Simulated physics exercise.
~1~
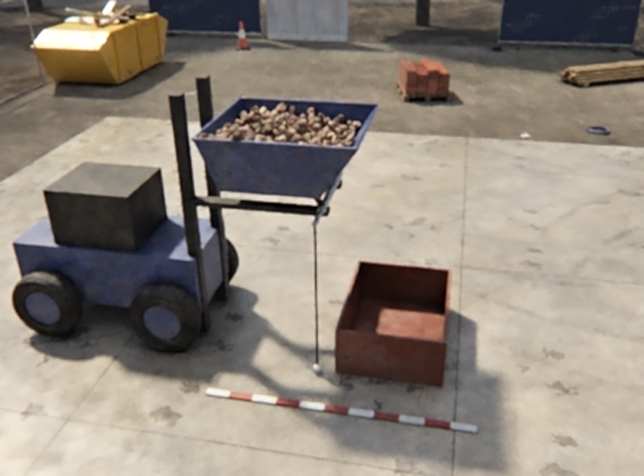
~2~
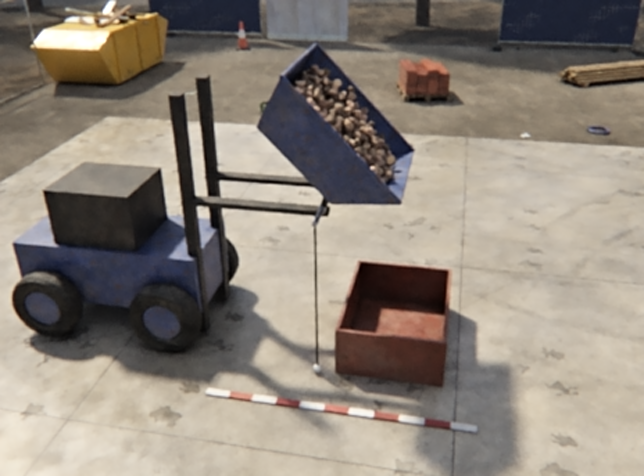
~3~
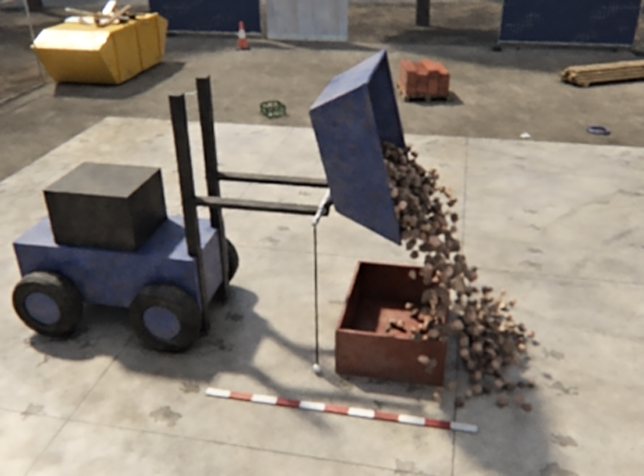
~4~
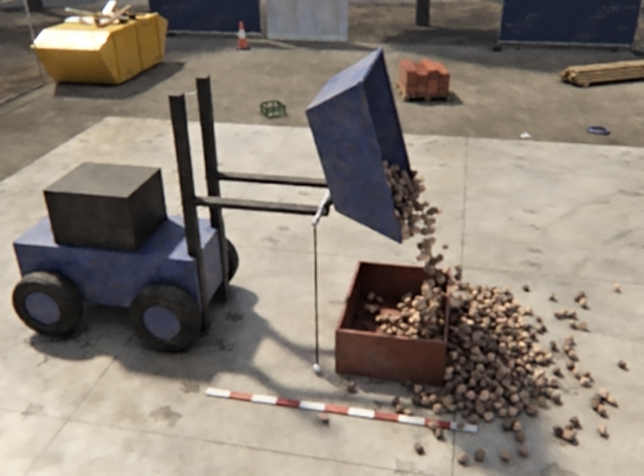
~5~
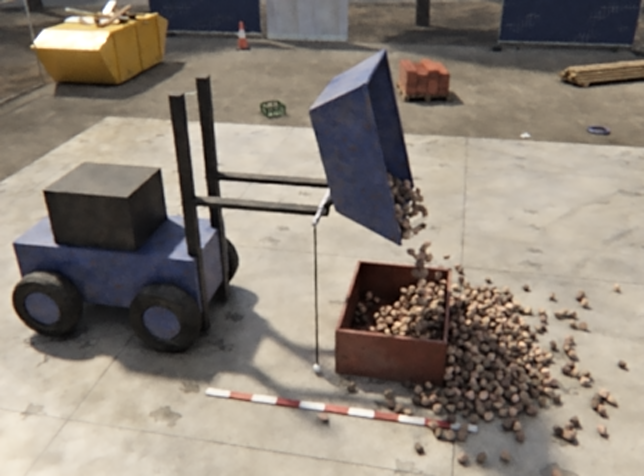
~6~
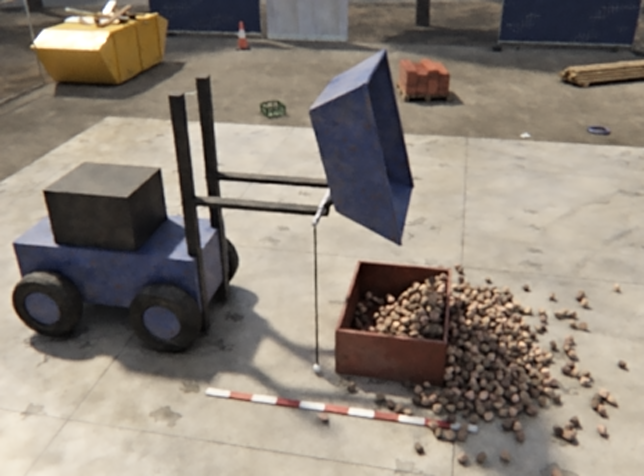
A blue forklift-like truck stands at the left of a pale concrete yard, seen from above, holding up a blue skip heaped with brown stones. An open rust-red bin sits on the ground to the right, behind a red and white striped staff, with a yellow dumpster and a brick stack farther back. The skip tips steeply to the right, and the stones slide out in a thick stream, landing in the bin and beyond its right side. The last stones trickle down until the skip hangs empty, still tilted, with the bin partly filled and a larger pile spread beside it.
